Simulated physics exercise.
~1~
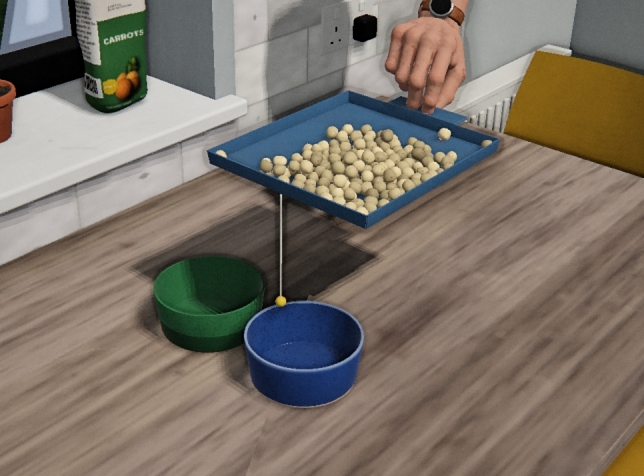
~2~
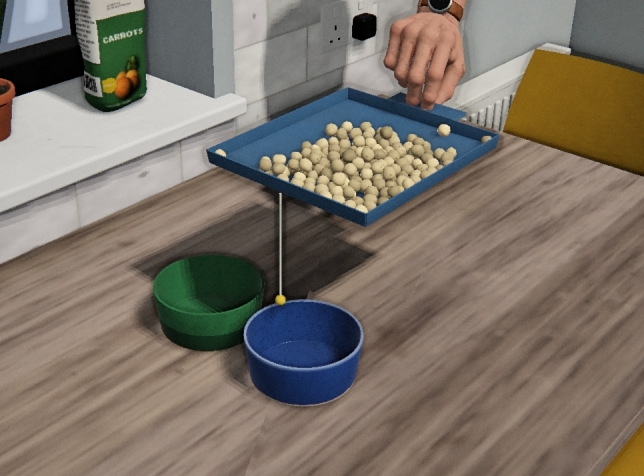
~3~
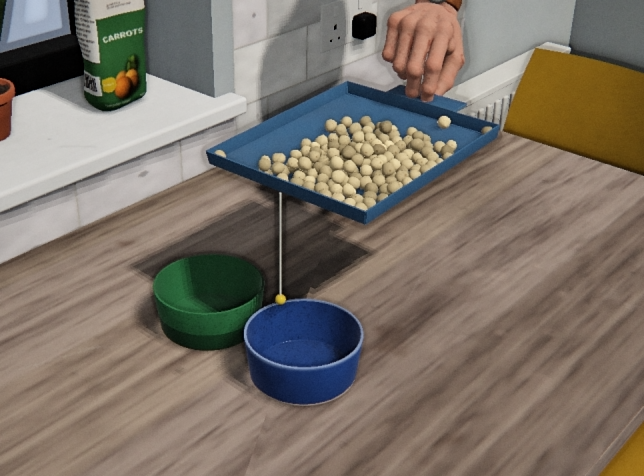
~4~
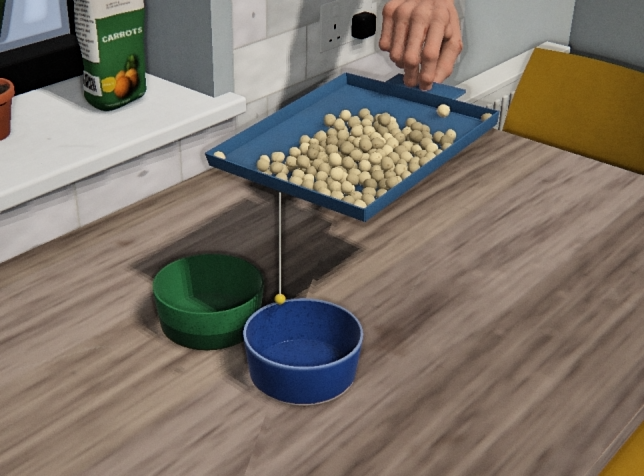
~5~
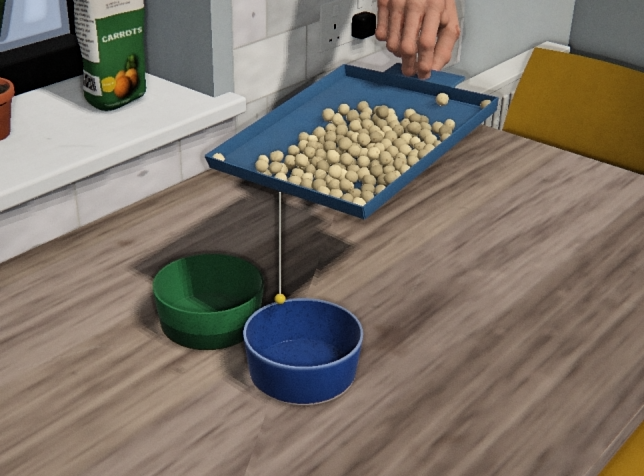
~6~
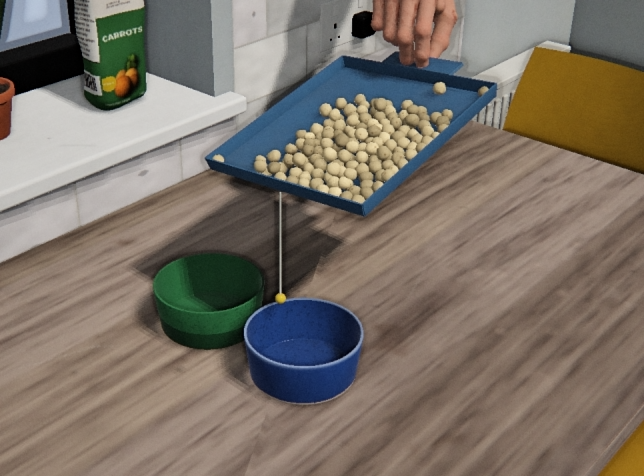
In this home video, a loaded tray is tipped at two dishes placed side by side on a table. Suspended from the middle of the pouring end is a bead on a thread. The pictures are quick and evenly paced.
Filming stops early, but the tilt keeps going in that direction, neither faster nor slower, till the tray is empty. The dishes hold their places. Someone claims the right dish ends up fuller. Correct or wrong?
Wrong - the left dish ends fuller.
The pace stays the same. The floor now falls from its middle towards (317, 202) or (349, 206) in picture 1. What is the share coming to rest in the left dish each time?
Around 0 per cent first, around 0 per cent next.
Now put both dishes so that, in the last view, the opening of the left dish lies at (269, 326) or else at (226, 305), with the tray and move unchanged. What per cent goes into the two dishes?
Close to 30 %, followed by close to 80 %.
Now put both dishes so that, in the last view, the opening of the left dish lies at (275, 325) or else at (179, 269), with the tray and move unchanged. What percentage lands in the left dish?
20 % and 20 %.
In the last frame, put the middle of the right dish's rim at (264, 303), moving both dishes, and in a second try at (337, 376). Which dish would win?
For the first place, the dish on the right side; for the second, the dish on the left side.
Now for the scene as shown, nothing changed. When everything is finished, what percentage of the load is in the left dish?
I'd put it at some 50 per cent.
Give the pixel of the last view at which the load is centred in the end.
Roughly at (203, 330), give or take.
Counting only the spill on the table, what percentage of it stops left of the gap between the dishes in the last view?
That would be roughly 90 per cent.
Just after the last frame, tray tipped steeply; almost all on the tray; just a few in the right dish; just a few in the left dish; just a few outside both; just a few in the air.
A moment on, tray tipped right over; the larger part on the tray; just a few in the right dish; just a few in the left dish; about a tenth outside both.
Further on, tray tipped past a quarter turn; about a tenth in the right dish; roughly half in the left dish; roughly a third outside both.
When it is over, tray tipped past a quarter turn; about a tenth in the right dish; roughly half in the left dish; roughly a third outside both.
